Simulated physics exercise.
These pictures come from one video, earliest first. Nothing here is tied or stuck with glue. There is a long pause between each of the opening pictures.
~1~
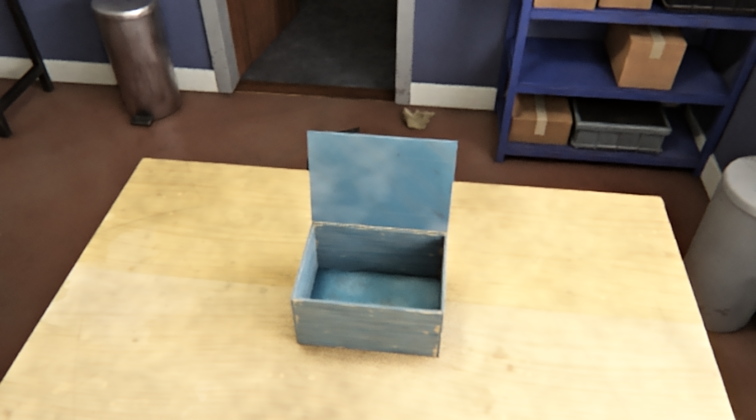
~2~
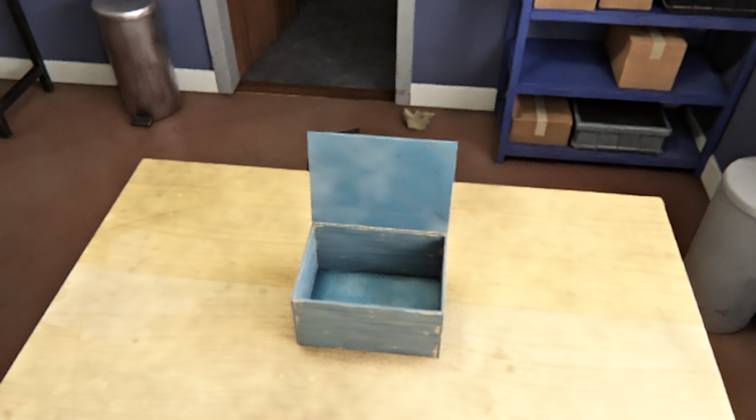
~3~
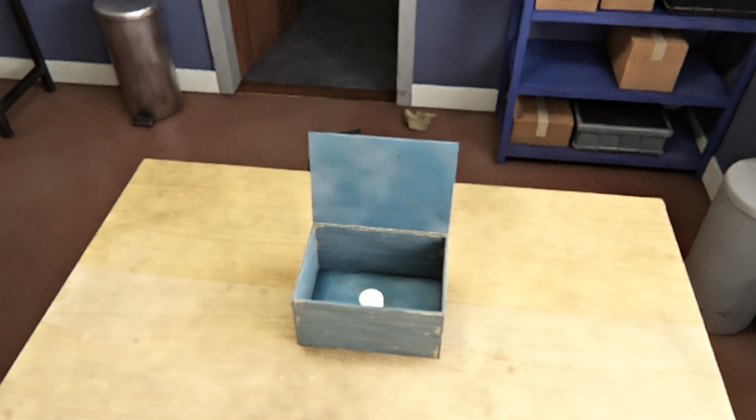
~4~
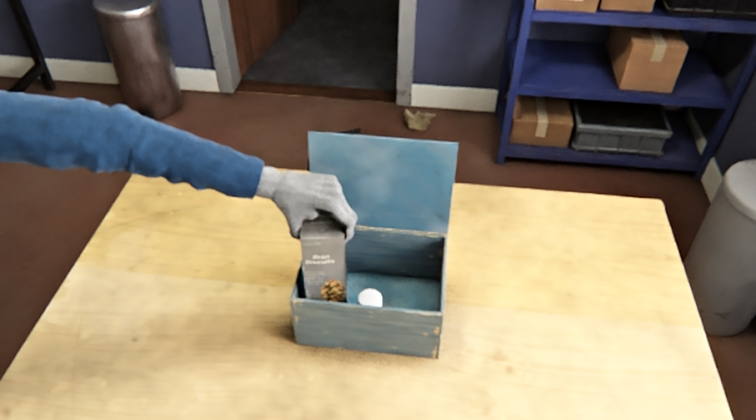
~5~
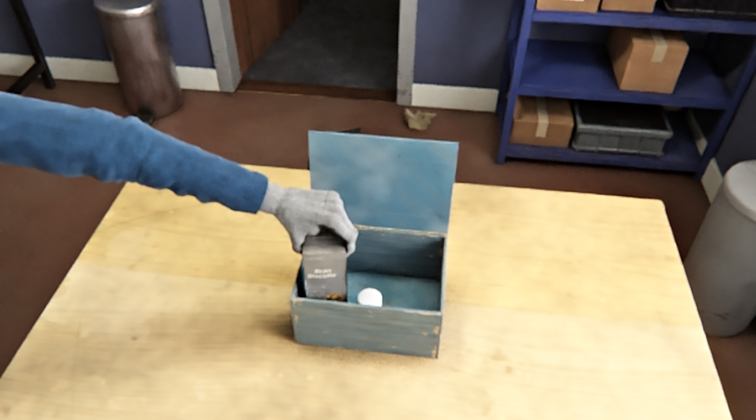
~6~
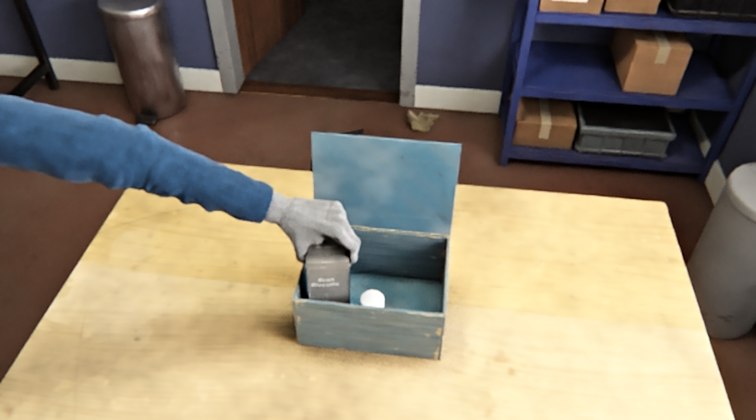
Gloved hand in a blue sleeve lowering a grey carton into an open blue box beside a small white object.
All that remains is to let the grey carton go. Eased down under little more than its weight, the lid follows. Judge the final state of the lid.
The lid is not fully down.
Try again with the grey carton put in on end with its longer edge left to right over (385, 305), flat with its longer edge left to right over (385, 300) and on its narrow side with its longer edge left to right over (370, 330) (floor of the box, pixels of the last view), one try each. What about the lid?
Lid, try 1: Propped open; try 2: Fully down; try 3: Propped open.
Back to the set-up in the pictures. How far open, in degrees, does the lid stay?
Some 35°.
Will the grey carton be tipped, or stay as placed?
Once everything settles, the grey carton keeps its original angle.
Then, 1.10 s on from there, lid starting down.
Then, 1.60 s on from there, lid 59° above the rim.
Then, 1.90 s on from there, lid 36° above the rim.
Then, 4.60 s on from there, lid 35° above the rim.
In the end, lid 35° above the rim; both unmoved. At the end, from the last picture's camera, grey carton near (330, 288).
